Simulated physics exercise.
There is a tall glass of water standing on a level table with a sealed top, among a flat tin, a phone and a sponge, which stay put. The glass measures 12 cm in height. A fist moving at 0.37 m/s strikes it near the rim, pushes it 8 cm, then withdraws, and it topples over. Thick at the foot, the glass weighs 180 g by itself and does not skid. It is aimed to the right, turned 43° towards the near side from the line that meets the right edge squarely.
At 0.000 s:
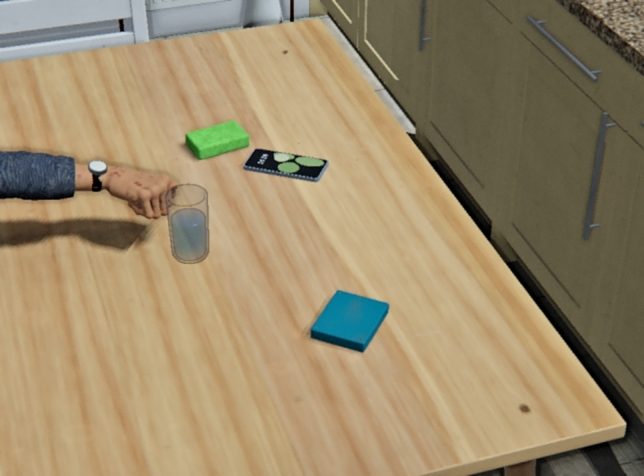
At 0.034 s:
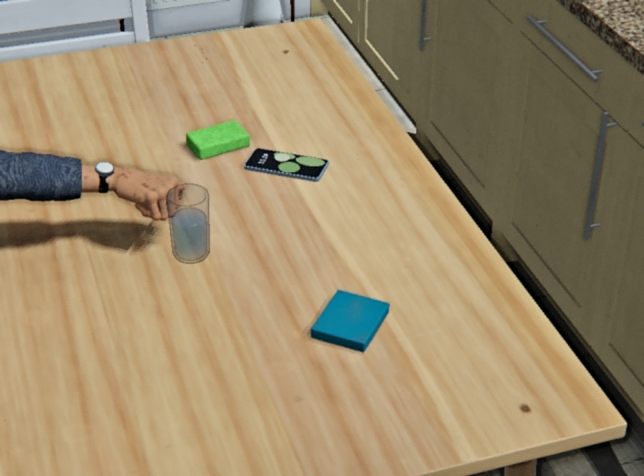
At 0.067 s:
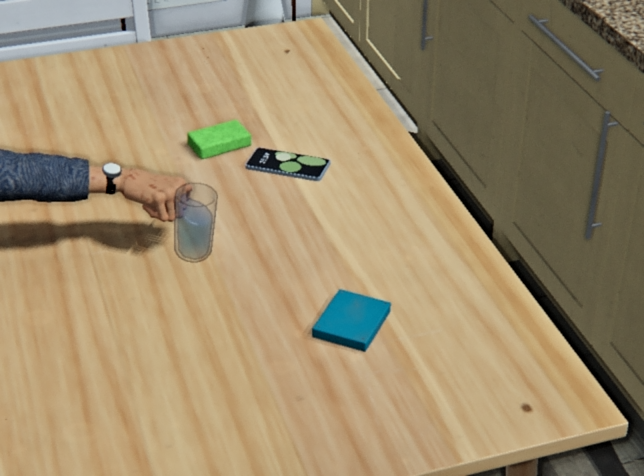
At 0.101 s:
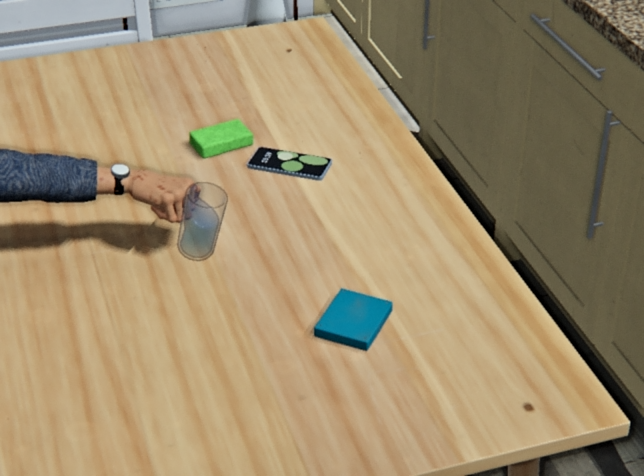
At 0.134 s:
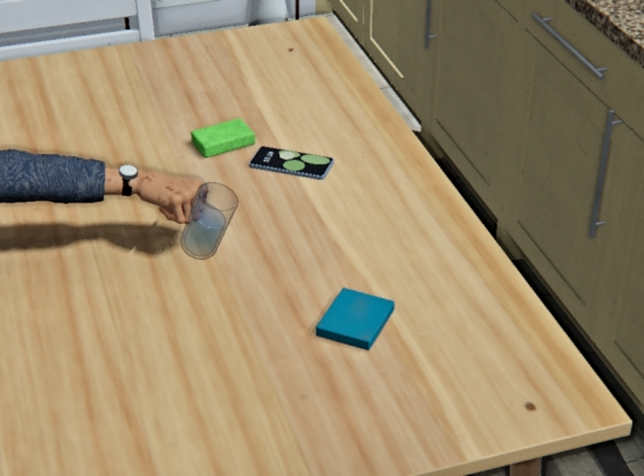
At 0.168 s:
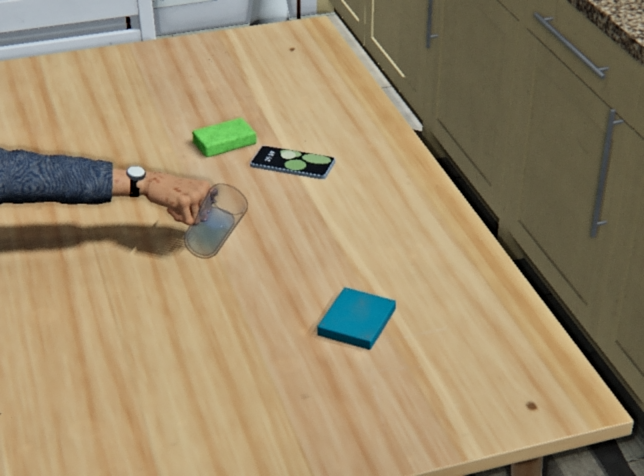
A clear glass holding some cloudy liquid stands upright on a wooden table as a fist with a wristwatch reaches in from the left and presses near its rim. The glass leans gradually further to the right as the hand follows, while the green sponge, dark phone and blue tin stay put.
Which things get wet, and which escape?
Flat tin: Wet; phone: Escapes; sponge: Escapes.
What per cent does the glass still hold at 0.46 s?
Near 62 in a hundred.
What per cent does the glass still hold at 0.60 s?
Estimate: Around 34 in a hundred.
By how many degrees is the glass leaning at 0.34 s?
Looks like close to 82 degrees of lean.
After 0.34 s the tilt is 81° and 99 per cent is in the glass, 0 has run off the table; wet so far, nothing.
After 0.46 s the tilt is 88° and 61 per cent is in the glass, 0 has run off the table; wet so far, nothing.
After 0.60 s the tilt is 88° and 33 per cent is in the glass, 0 has run off the table; wet so far, flat tin.
After 0.84 s the tilt is 88° and 18 per cent is in the glass, 3 has run off the table; wet so far, flat tin.
In the end 7 per cent is in the glass, 24 has run off the table; wet so far, flat tin.
